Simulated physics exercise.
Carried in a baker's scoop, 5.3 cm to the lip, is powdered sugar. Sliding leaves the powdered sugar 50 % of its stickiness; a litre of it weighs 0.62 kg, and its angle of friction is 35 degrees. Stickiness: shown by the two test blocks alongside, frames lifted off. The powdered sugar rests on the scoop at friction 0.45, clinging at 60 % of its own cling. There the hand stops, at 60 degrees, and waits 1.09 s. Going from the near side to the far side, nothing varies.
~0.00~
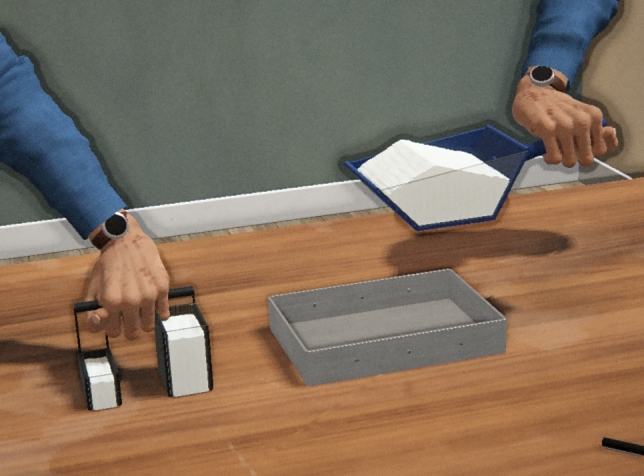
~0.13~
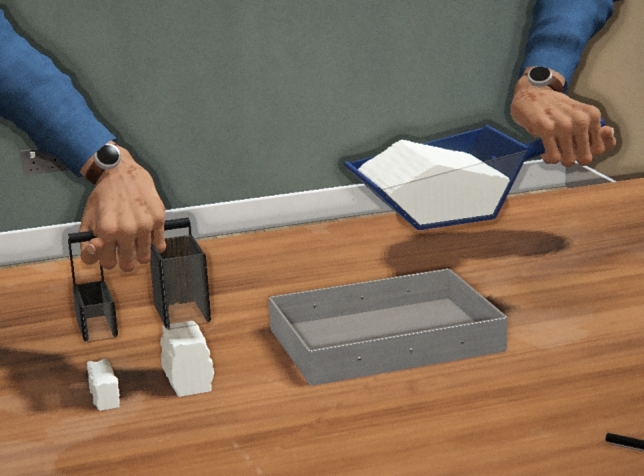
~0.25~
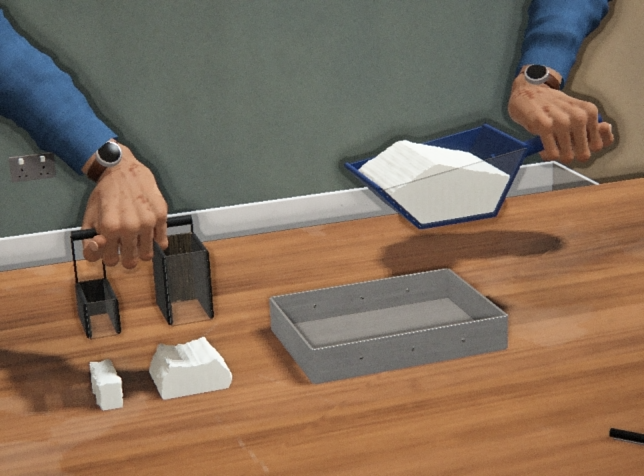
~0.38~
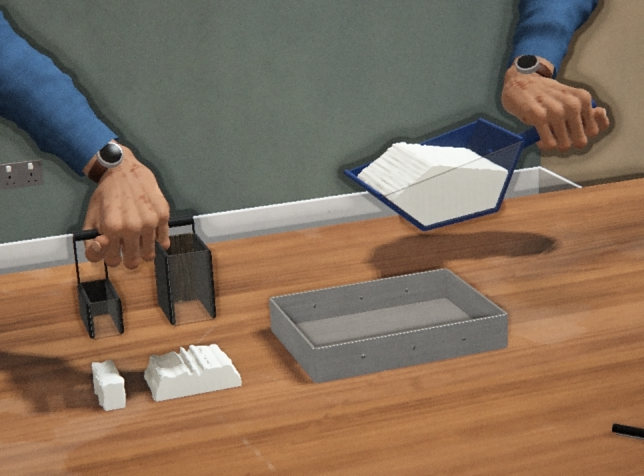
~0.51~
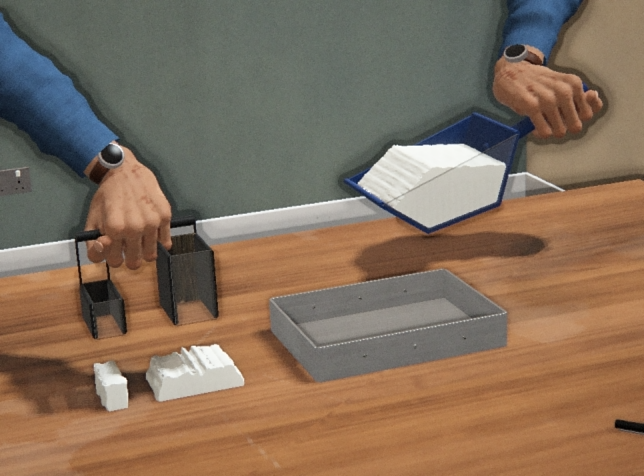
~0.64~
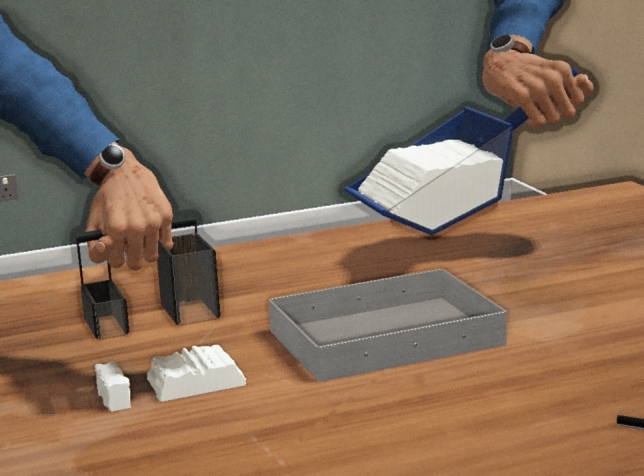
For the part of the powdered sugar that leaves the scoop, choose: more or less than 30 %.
Expect more.
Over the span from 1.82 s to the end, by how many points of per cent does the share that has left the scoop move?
I'd say it moves by near 12 in a hundred.
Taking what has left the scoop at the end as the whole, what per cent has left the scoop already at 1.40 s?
Value noted: About 0 per cent.
After 0.99 s, the scoop is at 36 degrees and 0 % has left it.
After 1.40 s, the scoop is at 55 degrees and 0 % has left it.
After 1.82 s, the scoop is at 60 degrees and 34 % has left it.
After 2.23 s, the scoop is at 60 degrees and 46 % has left it.
After 2.51 s, the scoop is at 60 degrees and 46 % has left it.
